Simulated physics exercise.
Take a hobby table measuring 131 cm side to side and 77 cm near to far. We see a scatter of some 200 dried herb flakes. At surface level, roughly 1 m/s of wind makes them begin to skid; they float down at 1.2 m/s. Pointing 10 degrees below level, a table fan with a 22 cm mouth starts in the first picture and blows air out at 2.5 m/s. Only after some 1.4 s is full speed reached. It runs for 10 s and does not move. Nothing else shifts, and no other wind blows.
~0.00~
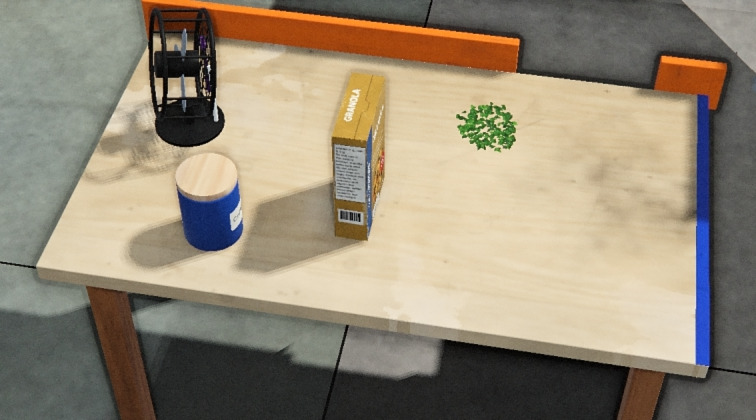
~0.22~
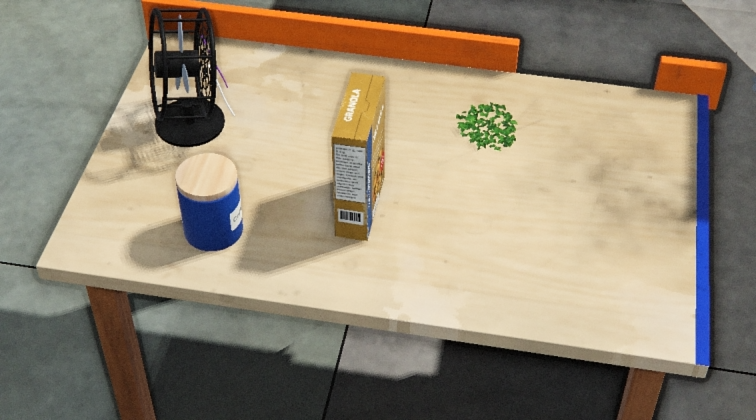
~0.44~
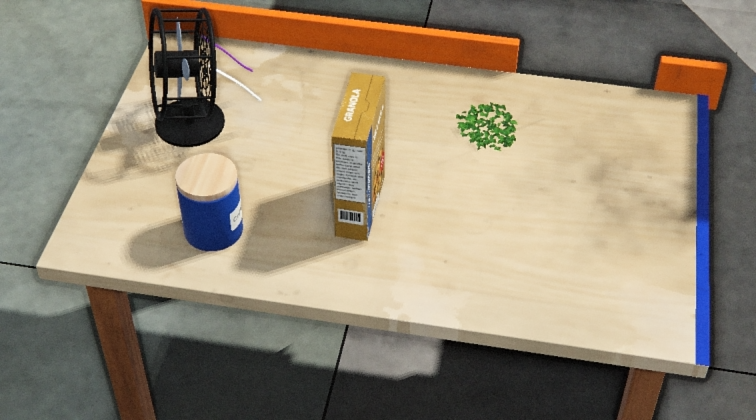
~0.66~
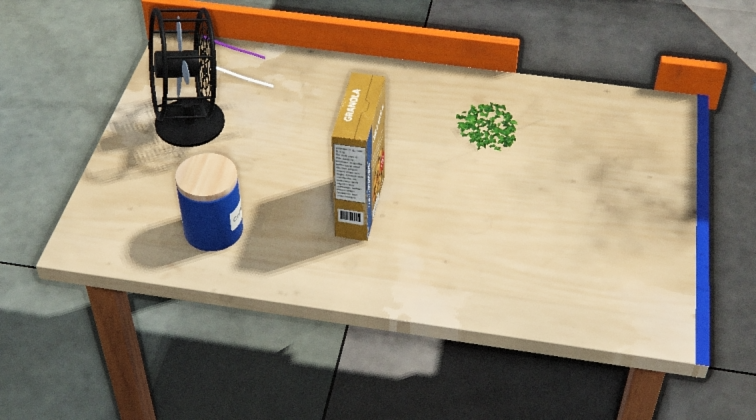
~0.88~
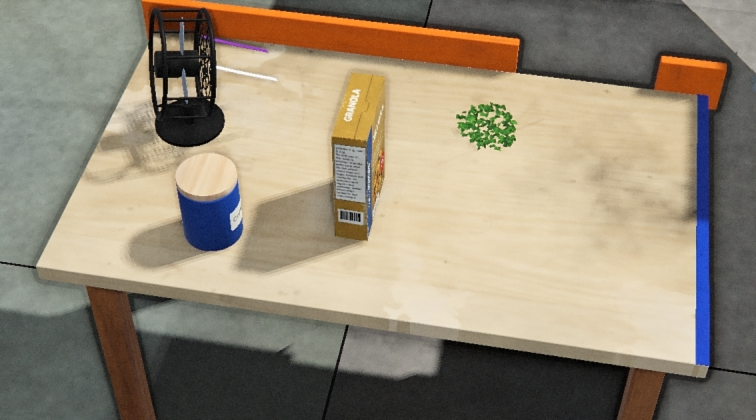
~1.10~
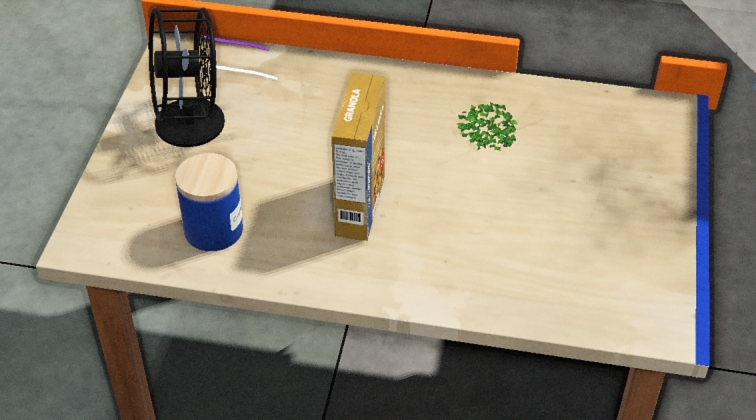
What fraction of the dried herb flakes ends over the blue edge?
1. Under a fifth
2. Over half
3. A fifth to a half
(2) Over half.
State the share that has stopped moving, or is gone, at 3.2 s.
Roughly 90 % of them.
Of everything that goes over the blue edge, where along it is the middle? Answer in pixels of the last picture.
Roughly at pixel (709, 170).
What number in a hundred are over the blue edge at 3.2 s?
It comes to around 90 %.
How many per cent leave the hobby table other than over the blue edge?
Around 0 % of them.
After 2.0 s, 98 % are on the move or not yet settled, 84 % are over the blue edge; the middle of those still in play is near (713, 200).
After 3.2 s, 8 % are on the move or not yet settled, 90 % are over the blue edge.
After 5.5 s, 4 % are on the move or not yet settled, 96 % are over the blue edge.
After 10.0 s, at the end, 98 % are over the blue edge.
